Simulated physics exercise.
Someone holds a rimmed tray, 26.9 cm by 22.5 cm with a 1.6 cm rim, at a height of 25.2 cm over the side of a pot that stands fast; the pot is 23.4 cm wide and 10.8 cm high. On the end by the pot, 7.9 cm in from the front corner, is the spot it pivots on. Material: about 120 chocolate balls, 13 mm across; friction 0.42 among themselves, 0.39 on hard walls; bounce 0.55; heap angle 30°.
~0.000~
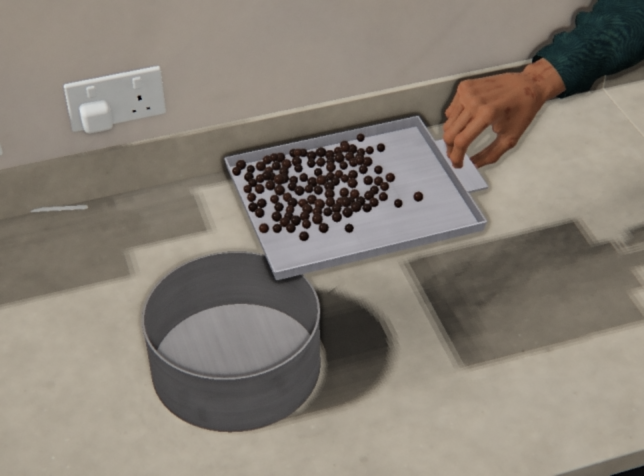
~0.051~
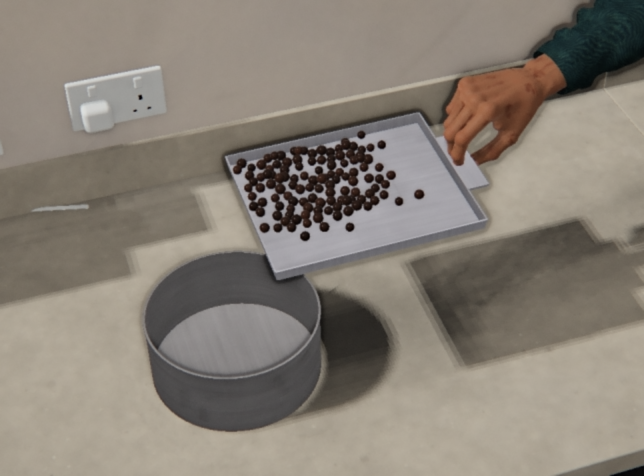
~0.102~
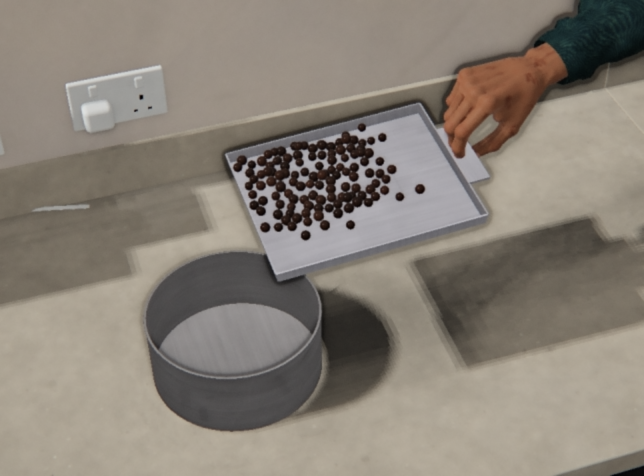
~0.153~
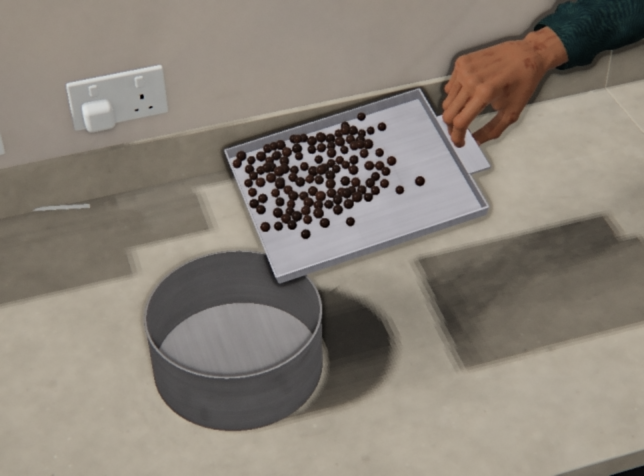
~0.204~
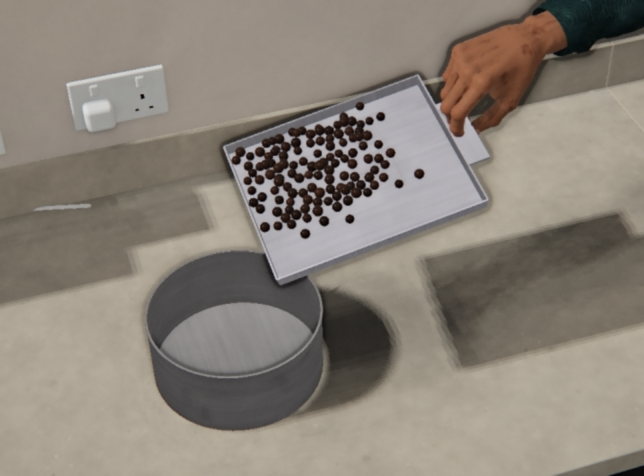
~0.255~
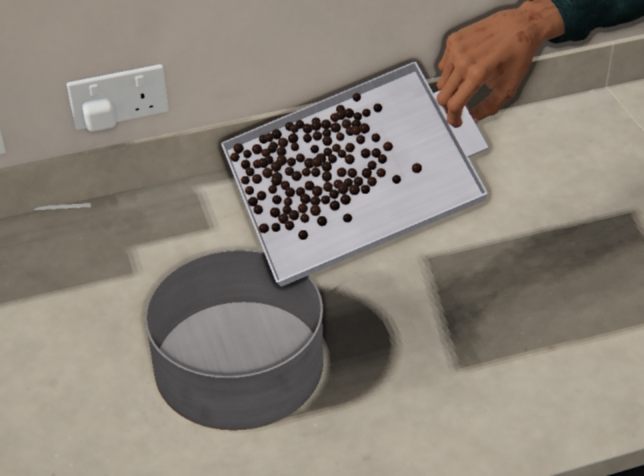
On a kitchen counter, a hand in a dark green sleeve held a tray of small brown balls beside a round grey pot, then steadily raised the tray's right side, slanting it toward the pot.
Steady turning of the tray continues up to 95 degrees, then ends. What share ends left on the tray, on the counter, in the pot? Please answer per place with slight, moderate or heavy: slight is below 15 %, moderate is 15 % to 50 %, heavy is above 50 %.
Per place: Tray slight, counter moderate, pot heavy.
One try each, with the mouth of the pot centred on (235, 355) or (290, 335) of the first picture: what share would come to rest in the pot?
I'd say close to 100 percent for the first spot and 95 percent for the second.
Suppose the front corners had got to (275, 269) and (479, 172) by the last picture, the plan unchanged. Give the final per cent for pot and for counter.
In the pot: 85 per cent; on the counter: 15 per cent.
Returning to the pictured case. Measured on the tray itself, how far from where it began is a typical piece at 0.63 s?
By then it sits near 7 cm from where it began.
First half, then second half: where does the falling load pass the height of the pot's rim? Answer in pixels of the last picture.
Roughly (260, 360) to begin with, later roughly (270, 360).
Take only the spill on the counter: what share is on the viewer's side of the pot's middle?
About 100 percent of the spill.
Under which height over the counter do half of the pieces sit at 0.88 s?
Around 30 cm up.
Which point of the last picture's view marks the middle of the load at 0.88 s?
The middle of the load should be at about (277, 219) by then.
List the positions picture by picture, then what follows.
Tray tilt 0 degrees, front corners at (276, 270) and (484, 221); middle of the pieces at (313, 182); pot at (231, 312), in the first picture.
Tray tilt 1 degrees, front corners at (277, 270) and (485, 219); middle of the pieces at (313, 181), in the second picture.
Tray tilt 4 degrees, front corners at (277, 272) and (486, 213), lowest corner left front; middle of the pieces at (314, 177), in the third picture.
Tray tilt 9 degrees, front corners at (278, 275) and (486, 206), lowest corner left front; middle of the pieces at (313, 171), in the fourth picture.
Tray tilt 14 degrees, front corners at (278, 277) and (486, 199), lowest corner left front; middle of the pieces at (312, 166), in the fifth picture.
Tray tilt 19 degrees, front corners at (278, 280) and (484, 192), lowest corner left front; middle of the pieces at (309, 163); pot at (234, 310). Its pace works out near 95 degrees a second, in the sixth picture.
After 0.63 s, tilt 56 degrees; the tray holds 100 %, the pot 0 %.
After 0.88 s, tilt 80 degrees; the tray holds 95 %, the pot 0 %.
Then, at 1.24 s, tilt 95 degrees; the tray holds 20 %, the pot 30 %.
By 2.3 s all is still; tray 0 %, counter 35 %, pot 65 %.
